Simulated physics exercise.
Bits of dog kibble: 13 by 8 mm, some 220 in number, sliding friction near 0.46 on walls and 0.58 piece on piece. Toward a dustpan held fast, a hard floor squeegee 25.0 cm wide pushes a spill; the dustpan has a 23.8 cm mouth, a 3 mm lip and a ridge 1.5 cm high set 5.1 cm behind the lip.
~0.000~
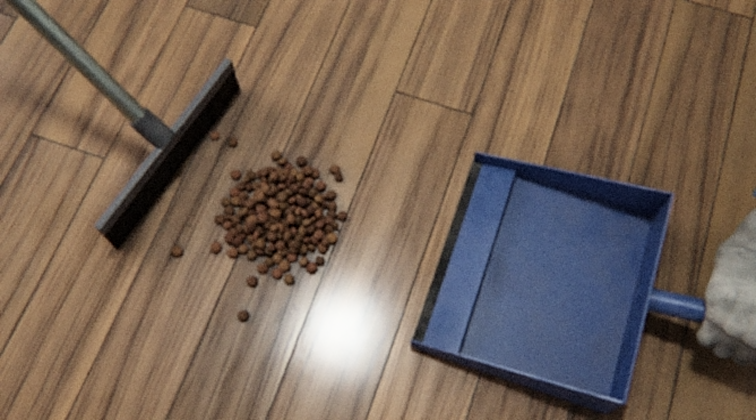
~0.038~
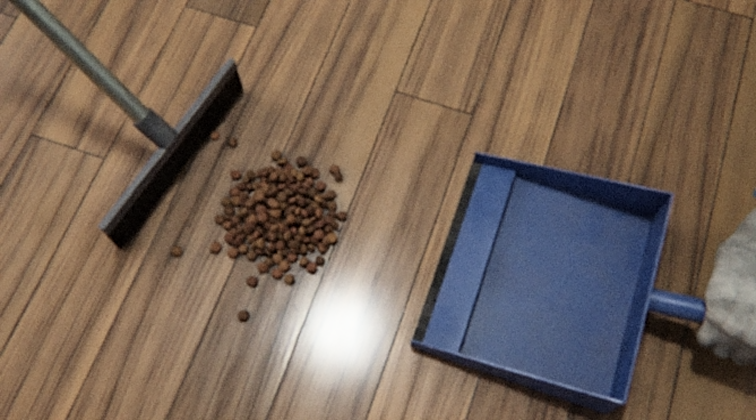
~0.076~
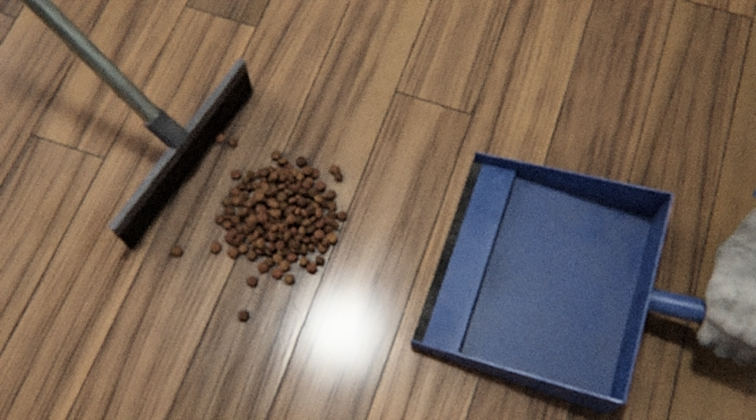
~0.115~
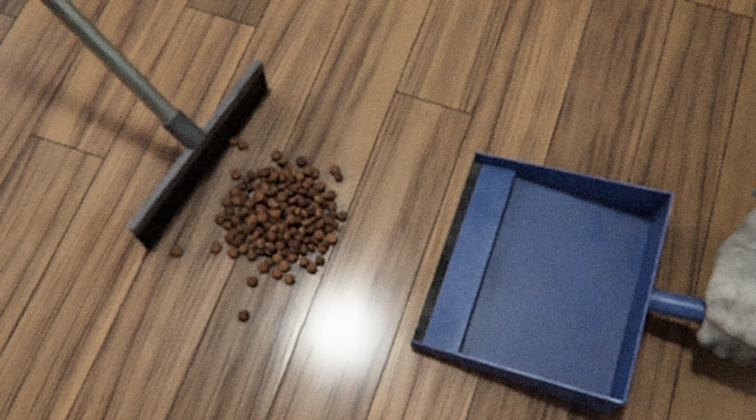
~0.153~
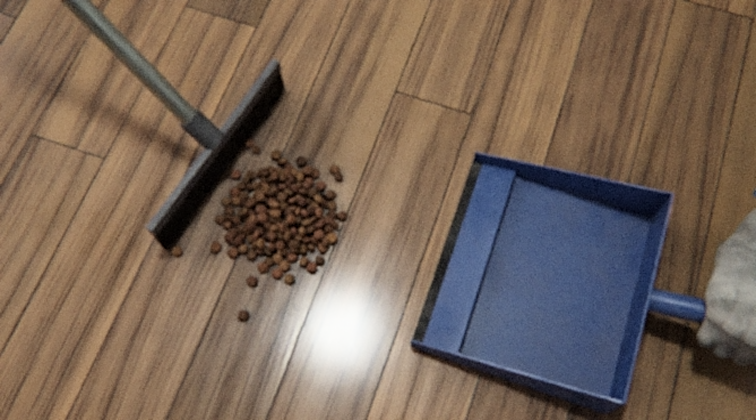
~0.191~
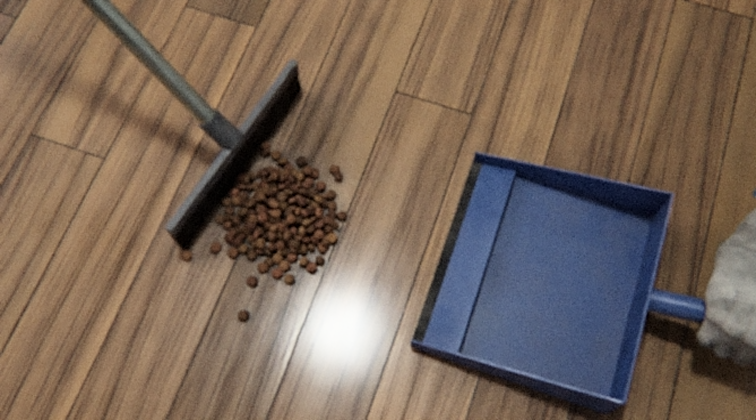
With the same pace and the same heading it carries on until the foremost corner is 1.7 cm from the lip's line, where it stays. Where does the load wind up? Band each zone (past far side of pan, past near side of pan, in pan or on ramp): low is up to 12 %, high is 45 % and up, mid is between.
Far side low, near side low, pan low.
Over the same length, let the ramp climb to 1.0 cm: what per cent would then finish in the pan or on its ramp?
In that case roughly 5 percent.
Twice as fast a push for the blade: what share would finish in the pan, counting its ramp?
In that case some 25 per cent.
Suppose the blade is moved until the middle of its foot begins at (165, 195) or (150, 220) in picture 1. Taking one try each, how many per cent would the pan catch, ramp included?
Roughly 10 % and 20 %.
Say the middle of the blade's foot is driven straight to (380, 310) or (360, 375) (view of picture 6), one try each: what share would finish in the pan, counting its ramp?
Roughly 25 per cent for the first try and 15 per cent for the second.
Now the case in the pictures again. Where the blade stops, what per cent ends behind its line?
I'd put it near 30 in a hundred.
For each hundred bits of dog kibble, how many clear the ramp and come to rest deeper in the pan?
Roughly 0 percent.
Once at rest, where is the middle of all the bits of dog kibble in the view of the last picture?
Once everything settles, the centre is around (410, 247).
Then, at 0.40 s, middle of the blade 15 cm from the lip; 0 % over the lip, far side 0 %, near side 0 %.
After 0.54 s, middle of the blade 8 cm from the lip; 0 % over the lip, far side 0 %, near side 0 %.
After 0.81 s, middle of the blade 4 cm from the lip; 5 % over the lip, far side 0 %, near side 0 %.
In the end, at 1.1 s, far side 0 %, near side 0 %, pan 5 %, in front of the lip or behind the blade 95 %.
